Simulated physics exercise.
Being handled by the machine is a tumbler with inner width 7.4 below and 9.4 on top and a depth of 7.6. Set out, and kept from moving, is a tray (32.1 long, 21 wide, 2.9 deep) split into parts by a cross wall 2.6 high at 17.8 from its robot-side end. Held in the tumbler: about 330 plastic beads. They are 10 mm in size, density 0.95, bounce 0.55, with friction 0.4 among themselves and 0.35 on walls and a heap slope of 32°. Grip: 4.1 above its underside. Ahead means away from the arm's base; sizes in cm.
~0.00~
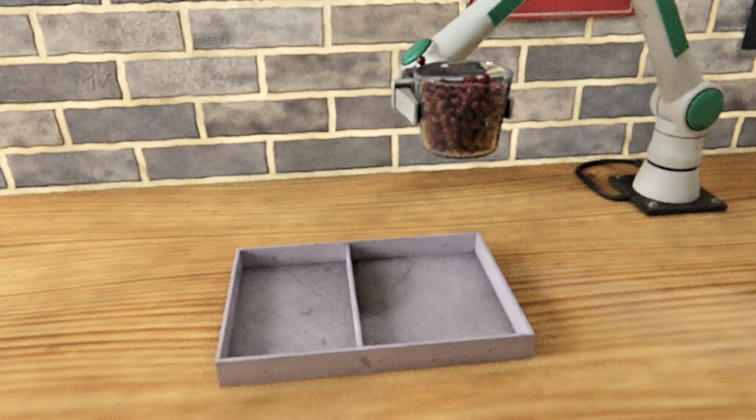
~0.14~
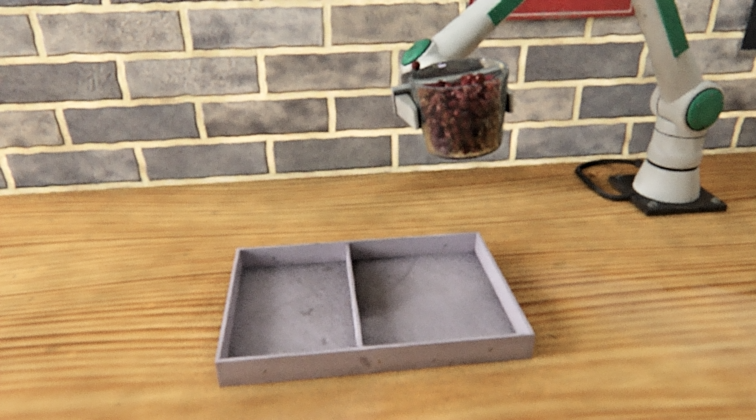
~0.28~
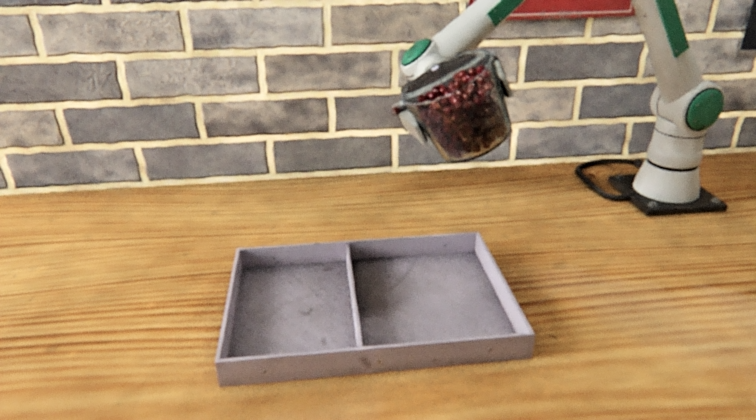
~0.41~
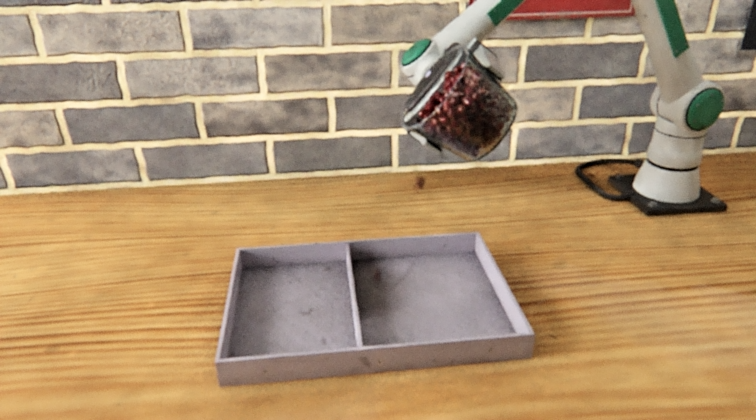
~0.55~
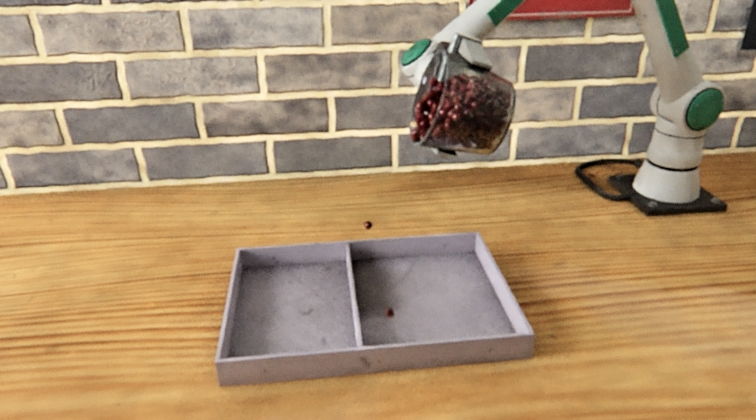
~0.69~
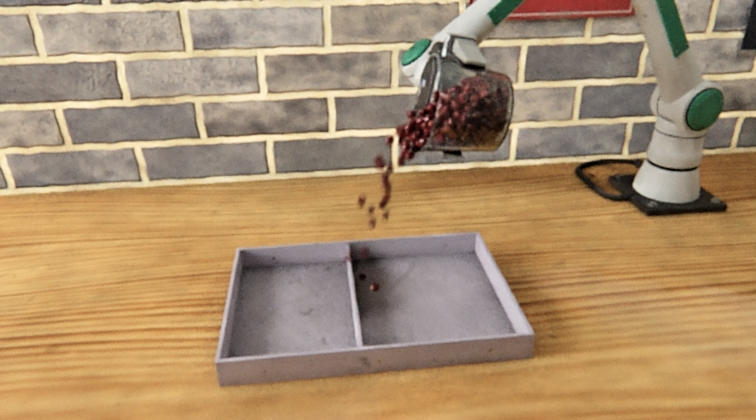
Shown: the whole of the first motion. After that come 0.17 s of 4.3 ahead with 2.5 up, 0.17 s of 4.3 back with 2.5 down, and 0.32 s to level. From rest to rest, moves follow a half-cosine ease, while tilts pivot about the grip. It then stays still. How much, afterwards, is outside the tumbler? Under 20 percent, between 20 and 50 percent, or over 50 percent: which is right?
The right one is over 50 percent.
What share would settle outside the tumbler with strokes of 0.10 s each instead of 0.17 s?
Estimate: Close to 100 percent.
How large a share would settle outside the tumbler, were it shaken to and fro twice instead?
90 %.
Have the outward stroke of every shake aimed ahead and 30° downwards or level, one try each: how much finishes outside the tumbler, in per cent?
55 and 70 %.
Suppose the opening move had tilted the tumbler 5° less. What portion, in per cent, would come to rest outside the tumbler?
Then something close to 60 in a hundred.
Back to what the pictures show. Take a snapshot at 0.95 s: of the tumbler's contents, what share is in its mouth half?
I'd guess about 85 percent of it.
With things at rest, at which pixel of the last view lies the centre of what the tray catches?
Around pixel (332, 305).
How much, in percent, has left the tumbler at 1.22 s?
I'd put it at some 70 percent.
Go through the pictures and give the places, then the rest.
Tumbler middle at (461, 111), level; upper third of the load around (461, 97), from x 420 to 500, top at y 60; 328 in the tumbler, in the first frame.
Tumbler middle at (461, 111), tilted 8° forward; upper third of the load around (466, 96), from x 415 to 500, top at y 65, in the second frame.
Tumbler middle at (462, 111), tilted 27° forward; upper third of the load around (470, 95), from x 395 to 505, top at y 70; 327 in the tumbler, 1 in flight or on a rim, in the third frame.
Tumbler middle at (463, 110), tilted 52° forward; upper third of the load around (469, 92), from x 375 to 505, top at y 65; 326 in the tumbler, 1 in the robot-side part, 1 in flight or on a rim, in the fourth frame.
Tumbler middle at (464, 109), tilted 71° forward; upper third of the load around (471, 94), from x 370 to 505, top at y 80; 326 in the tumbler, 1 in the robot-side part, 1 in flight or on a rim, in the fifth frame.
Tumbler middle at (464, 108), tilted 79° forward; upper third of the load around (476, 99), from x 350 to 505, top at y 80; 306 in the tumbler, 1 in the robot-side part, 21 in flight or on a rim, in the sixth frame.
By 0.95 s, tilted 79° forward, highest piece 27 above the table; 222 in the tumbler, 20 in the robot-side part, 19 in the far-side part, 67 in flight or on a rim.
By 1.22 s, tilted 29° forward, highest piece 26 above the table; 126 in the far-side part, 98 in the tumbler, 92 in the robot-side part, 1 on the table or floor, 11 in flight or on a rim.
By 1.55 s, level, highest piece 26 above the table; 132 in the far-side part, 98 in the tumbler, 94 in the robot-side part, 4 on the table or floor.
By 2.60 s, level, highest piece 25 above the table; 132 in the far-side part, 98 in the tumbler, 94 in the robot-side part, 4 on the table or floor.
Final count, 132 in the far-side part, 98 in the tumbler, 94 in the robot-side part, 4 on the table or floor. That is 70 % outside the tumbler.
